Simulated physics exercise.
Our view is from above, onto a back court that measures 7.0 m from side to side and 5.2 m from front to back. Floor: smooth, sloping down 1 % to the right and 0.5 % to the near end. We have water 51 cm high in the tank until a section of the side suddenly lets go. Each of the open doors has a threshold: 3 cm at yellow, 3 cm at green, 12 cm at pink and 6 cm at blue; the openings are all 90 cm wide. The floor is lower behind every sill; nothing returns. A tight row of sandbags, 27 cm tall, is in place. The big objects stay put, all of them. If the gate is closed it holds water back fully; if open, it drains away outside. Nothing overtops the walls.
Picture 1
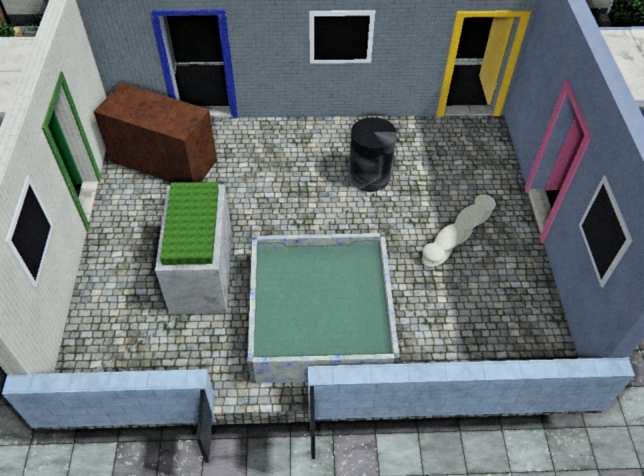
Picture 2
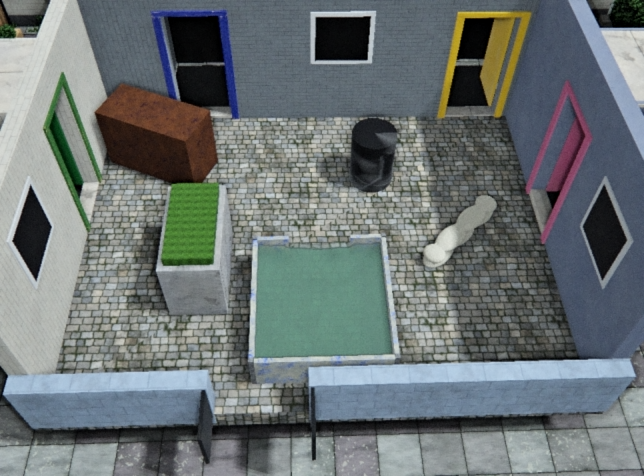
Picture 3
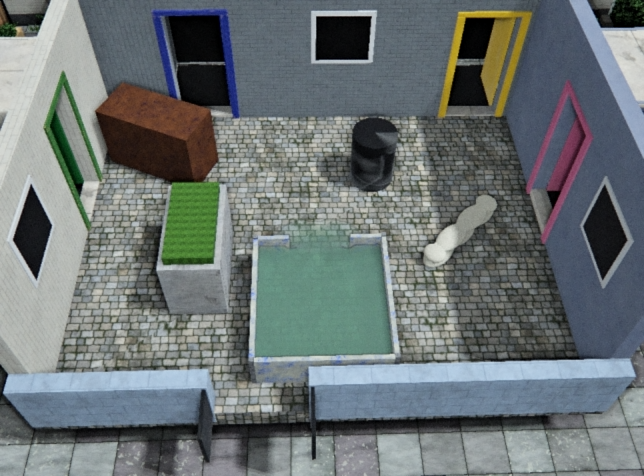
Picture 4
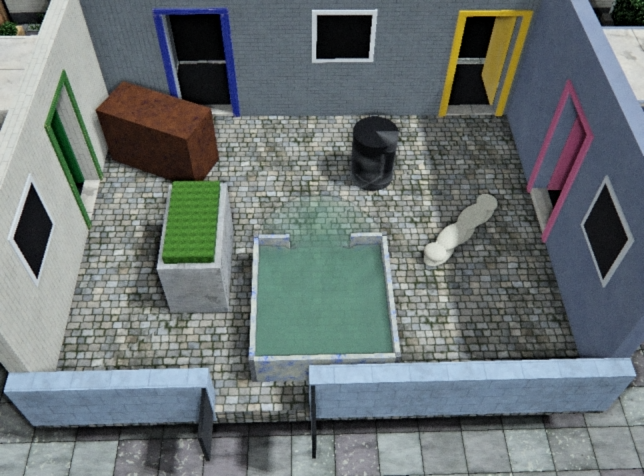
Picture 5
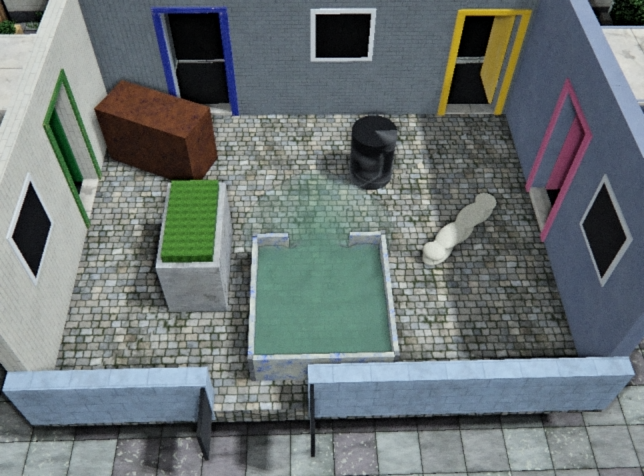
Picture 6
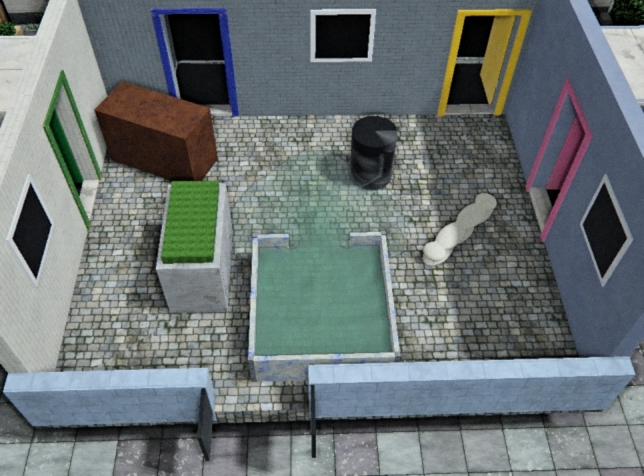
Greenish water slipped out through a gap that opened in the far side of a raised tank and spread in a thin sheet across the cobbled courtyard toward the back wall.
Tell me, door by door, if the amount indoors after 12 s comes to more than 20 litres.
Door by door: The yellow door lets in more than 20 litres; the green door lets in no more than 20 litres; the pink door lets in no more than 20 litres; the blue door lets in more than 20 litres.
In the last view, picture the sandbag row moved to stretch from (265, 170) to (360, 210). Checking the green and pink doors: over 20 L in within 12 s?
Result: Green door beyond the limit; pink door inside the limit.
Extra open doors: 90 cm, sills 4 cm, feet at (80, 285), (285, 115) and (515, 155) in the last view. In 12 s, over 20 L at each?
Check each in turn: The first fails, the second succeeds, the third succeeds.
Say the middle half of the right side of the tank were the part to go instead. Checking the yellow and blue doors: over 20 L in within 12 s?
Against that limit the yellow door gives a greater amount and the blue door gives a lower amount.
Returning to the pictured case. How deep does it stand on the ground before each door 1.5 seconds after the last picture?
You'd get yellow at 0 cm, green at 0 cm, pink at 0 cm, and blue at 12 cm.
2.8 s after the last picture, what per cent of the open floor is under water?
Close to 45 in a hundred.
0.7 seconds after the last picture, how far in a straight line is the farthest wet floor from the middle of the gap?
That comes to near 3.4 m out.
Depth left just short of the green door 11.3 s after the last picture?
3.0 cm.
Then, 0.7 s after the last picture water covers 25 % of the floor and is deepest (30 cm) near (315, 255); yellow door not reached, green door not reached, pink door not reached, blue door not reached.
Then, 1.5 s after the last picture water covers 35 % of the floor and is deepest (25 cm) near (310, 123); yellow door not reached, green door not reached, pink door not reached, blue door 12 cm at the sill, 2 L in.
Then, 2.8 s after the last picture water covers 45 % of the floor and is deepest (20 cm) near (115, 117); yellow door 4 cm at the sill, 0 L in, green door not reached, pink door 4 cm at the sill, 0 L in, blue door 11 cm at the sill, 27 L in.
Then, 6.3 s after the last picture water covers 70 % of the floor and is deepest (11 cm) near (133, 131); yellow door 7 cm at the sill, 39 L in, green door 1 cm at the sill, 0 L in, pink door 7 cm at the sill, 0 L in, blue door 11 cm at the sill, 57 L in.
Then, 11.3 s after the last picture water covers 95 % of the floor and is deepest (10 cm) near (507, 136); yellow door 8 cm at the sill, 105 L in, green door 3 cm at the sill, 1 L in, pink door 6 cm at the sill, 0 L in, blue door 3 cm at the sill, 67 L in.
